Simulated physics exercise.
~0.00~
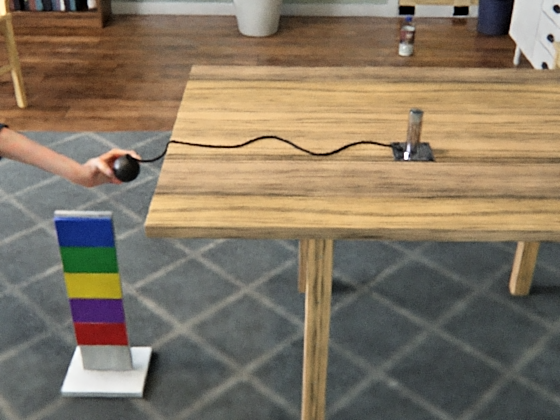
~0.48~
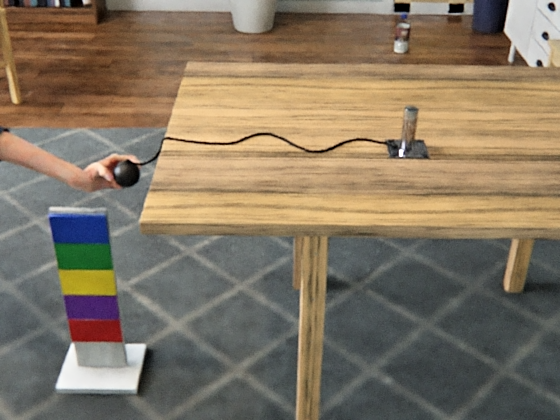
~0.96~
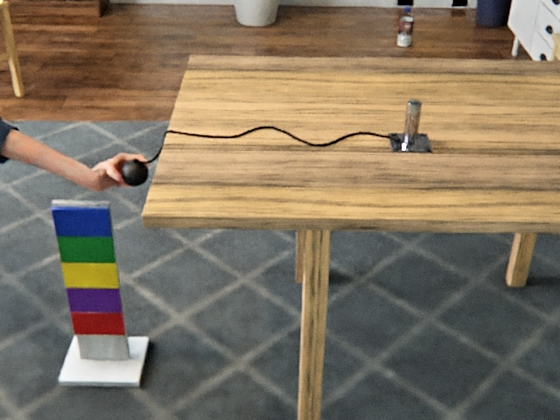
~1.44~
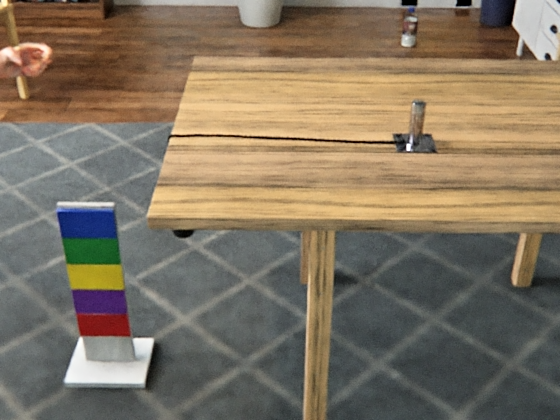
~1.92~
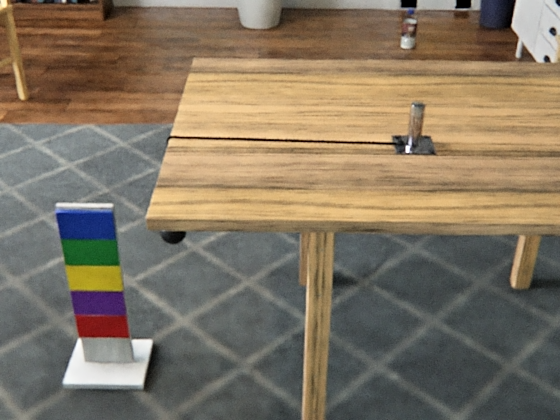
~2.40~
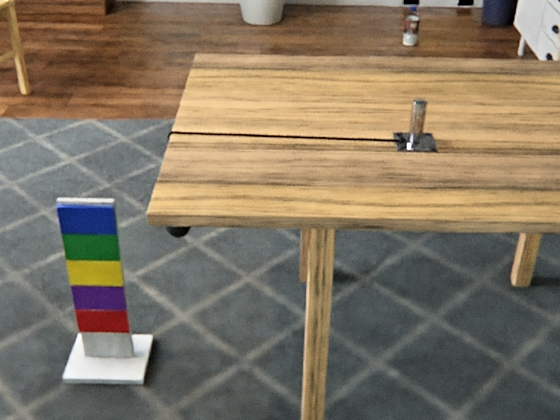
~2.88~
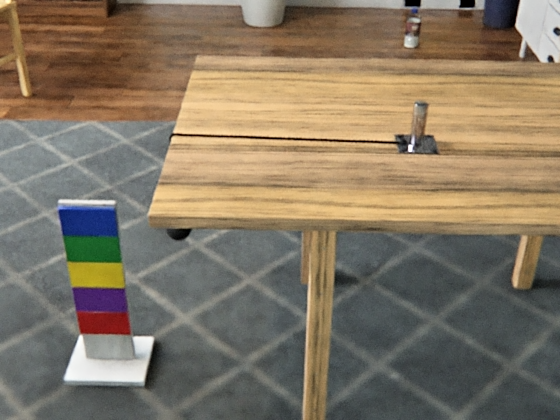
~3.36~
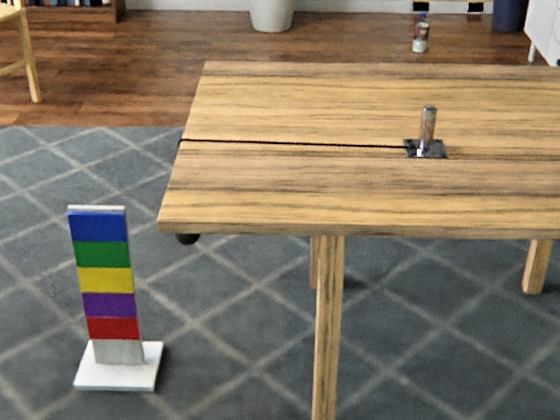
At first, a hand at the left holds a black ball just off the end of a wooden table, with a dark cord running slack and wavy across the tabletop to a metal post. A board striped blue, green, yellow, purple and red stands on the patterned floor nearby. The hand keeps its grip for a while, barely shifting. Then it lets go and draws back to the left, and the ball drops a short way while the cord pulls straight. Finally, the ball hangs nearly still just below the table's edge, level with the blue band.
